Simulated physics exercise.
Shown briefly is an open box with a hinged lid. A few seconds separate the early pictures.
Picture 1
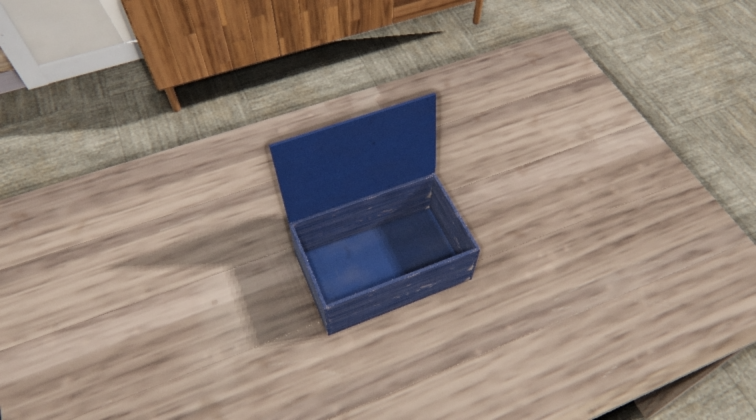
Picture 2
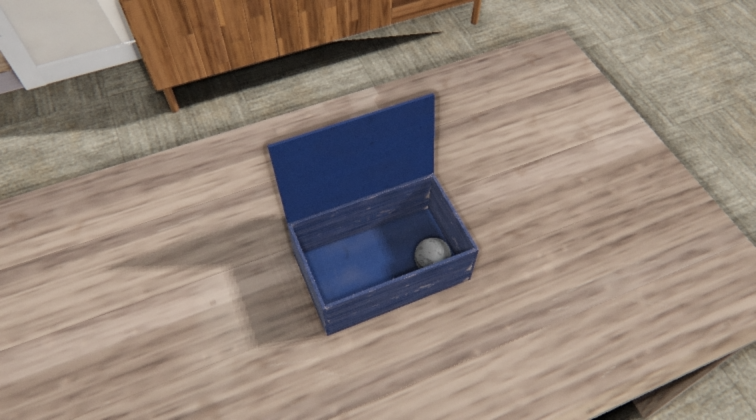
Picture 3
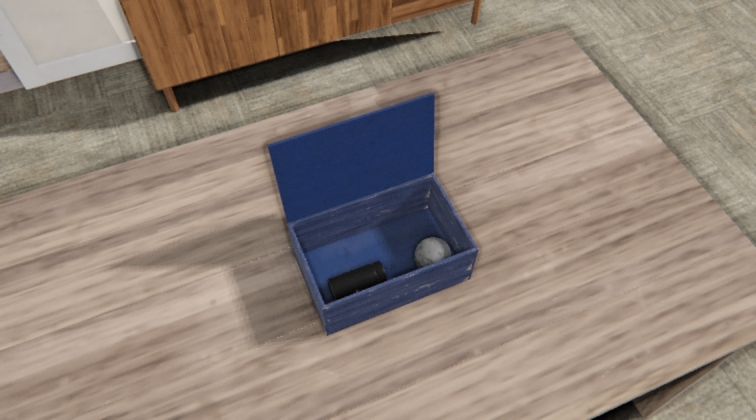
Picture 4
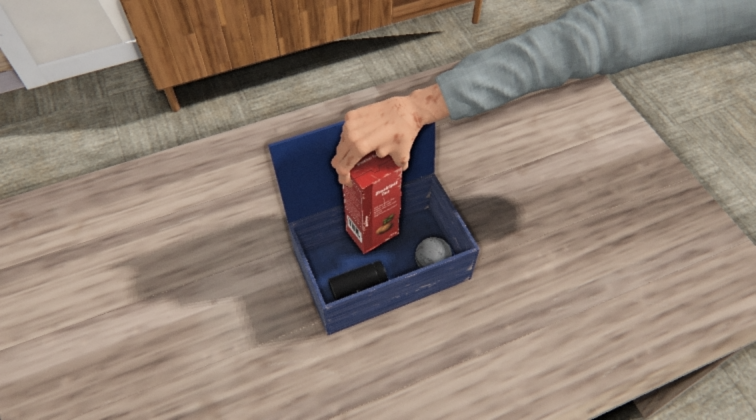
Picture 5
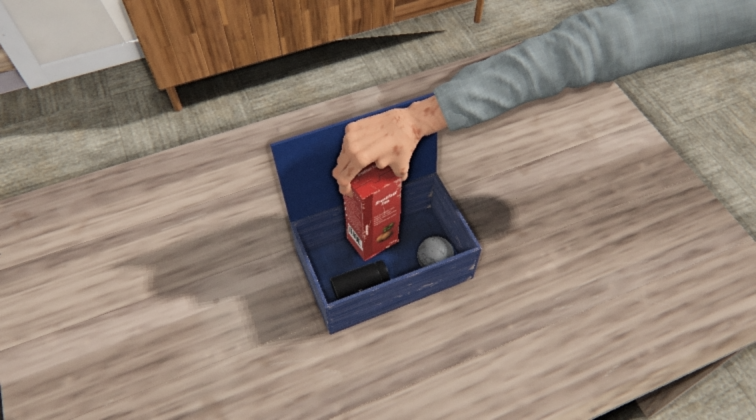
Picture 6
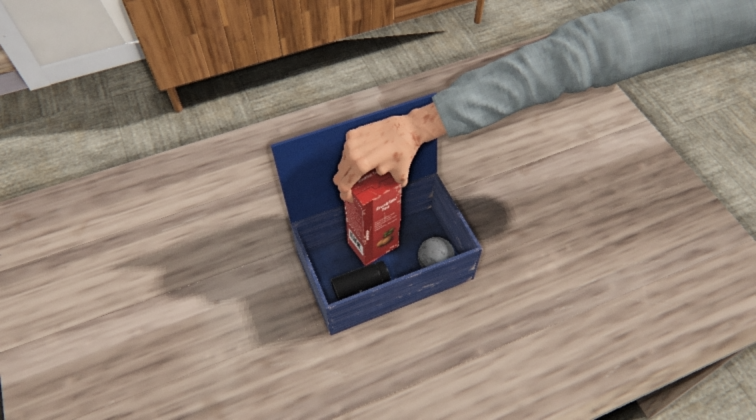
A room with a wood-grain table, patterned carpet and a brown wooden cabinet behind is seen from above at an angle, the view almost still. On the table sits an open blue box with its lid raised, empty until a grey ball appears at right inside, then a black cylindrical object at front left. A grey-sleeved arm from the upper right then holds a red carton over the box and lowers it slightly between them.
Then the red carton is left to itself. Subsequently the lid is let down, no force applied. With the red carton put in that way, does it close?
Fails to shut.
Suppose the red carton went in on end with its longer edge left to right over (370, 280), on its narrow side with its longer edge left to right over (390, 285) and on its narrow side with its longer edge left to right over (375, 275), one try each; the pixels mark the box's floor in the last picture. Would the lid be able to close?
In order: The lid gets blocked, then gets blocked, then fits down.
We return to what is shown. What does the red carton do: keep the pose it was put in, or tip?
At the finish the red carton goes crooked.
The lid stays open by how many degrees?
The answer is about 25 degrees.
Then, 0.80 s after the last picture, lid starting down; red carton tipped 3° from how it was near (365, 222); black shaker rolled about its own width.
Then, 2.10 s after the last picture, lid 67° above the rim; red carton tipped 8° from how it was near (369, 228); black shaker rolled about its own width.
Then, 2.70 s after the last picture, lid 29° above the rim; red carton tipped 42° from how it was near (383, 257); black shaker rolled about its own width.
At rest, lid 25° above the rim; tipped over in the box, red carton; the other 2 in place. Seen from the same camera at the end, red carton near (383, 256).
